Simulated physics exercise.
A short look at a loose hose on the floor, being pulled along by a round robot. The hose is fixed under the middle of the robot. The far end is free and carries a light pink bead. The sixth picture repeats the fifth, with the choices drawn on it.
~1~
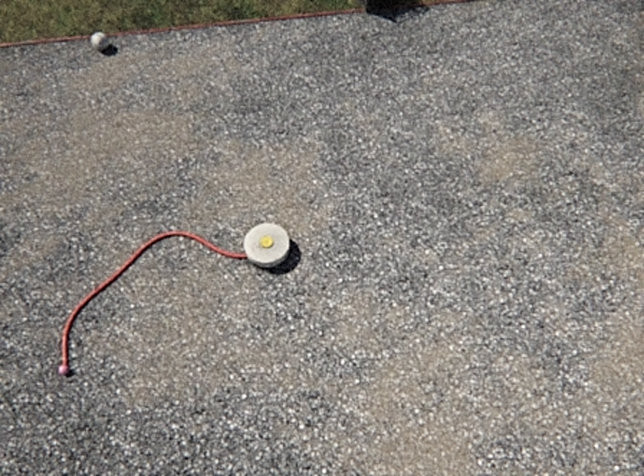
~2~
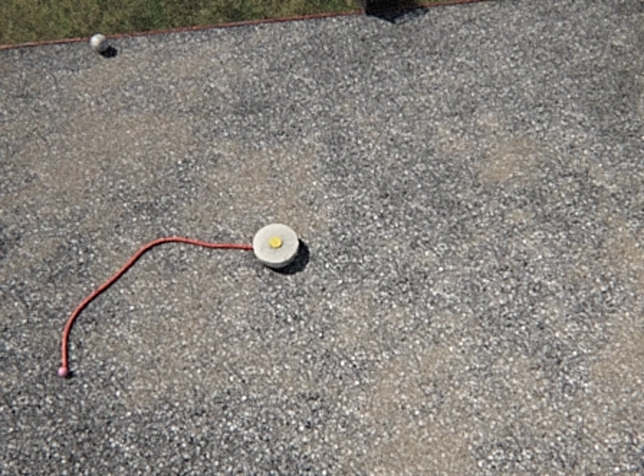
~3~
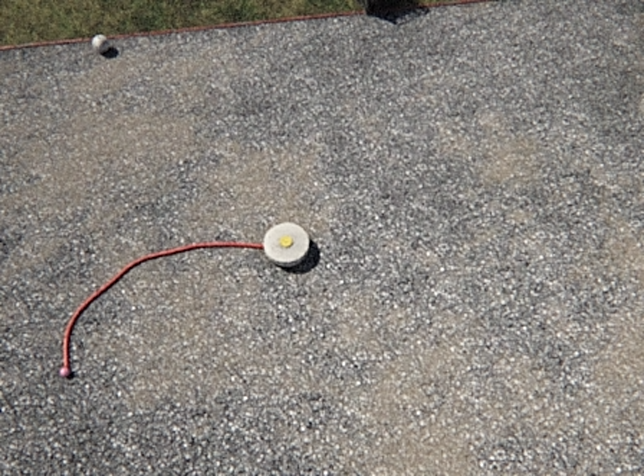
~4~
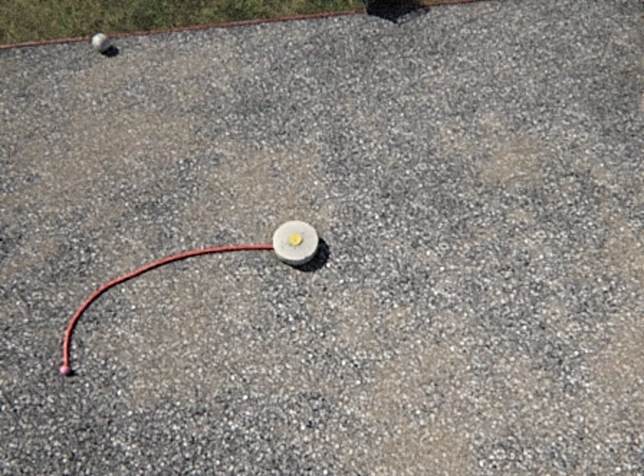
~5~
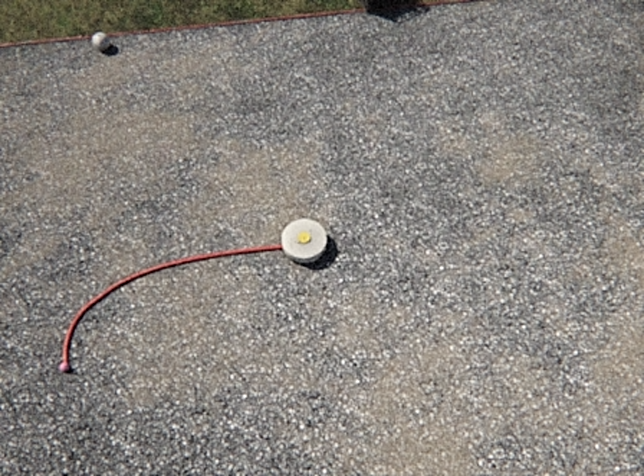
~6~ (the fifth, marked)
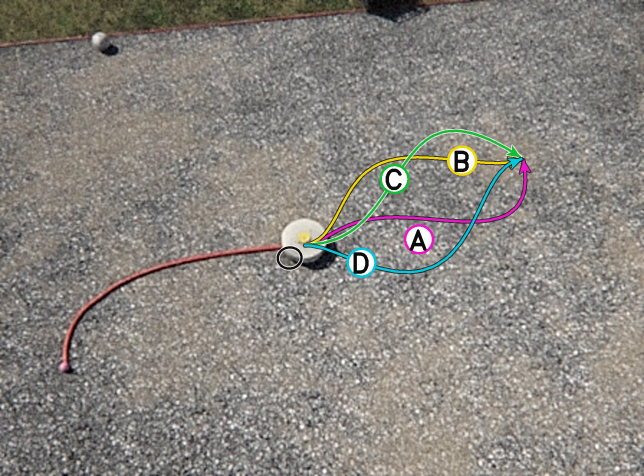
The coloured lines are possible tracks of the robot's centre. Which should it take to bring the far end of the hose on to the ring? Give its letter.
The robot should drive A.
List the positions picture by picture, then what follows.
The first frame shows free end (64, 370); robot (267, 246).
The second frame shows robot (276, 246); free end (64, 372).
The third frame shows robot (287, 245); free end (65, 372).
The fourth frame shows robot (296, 243); free end (65, 370).
The fifth frame shows robot (304, 242); free end (64, 367).
On the marked copy, A from (305, 245) via (442, 220) to (523, 160); B from (305, 245) via (387, 161) to (522, 159); C from (305, 245) via (404, 165) to (520, 157); D from (305, 245) via (449, 256) to (522, 159); the ring at (290, 258).
Taking A. A third of the way, robot (405, 213), middle of the hose (268, 254), free end (130, 304).
Two thirds of the way, robot (511, 210), middle of the hose (373, 240), free end (236, 267).
When it is over, robot (525, 154), middle of the hose (420, 223), free end (289, 255); the free end is on the ring.
As for the rest, B leaves the free end at (273, 230); C leaves the free end at (280, 233); D leaves the free end at (294, 273).
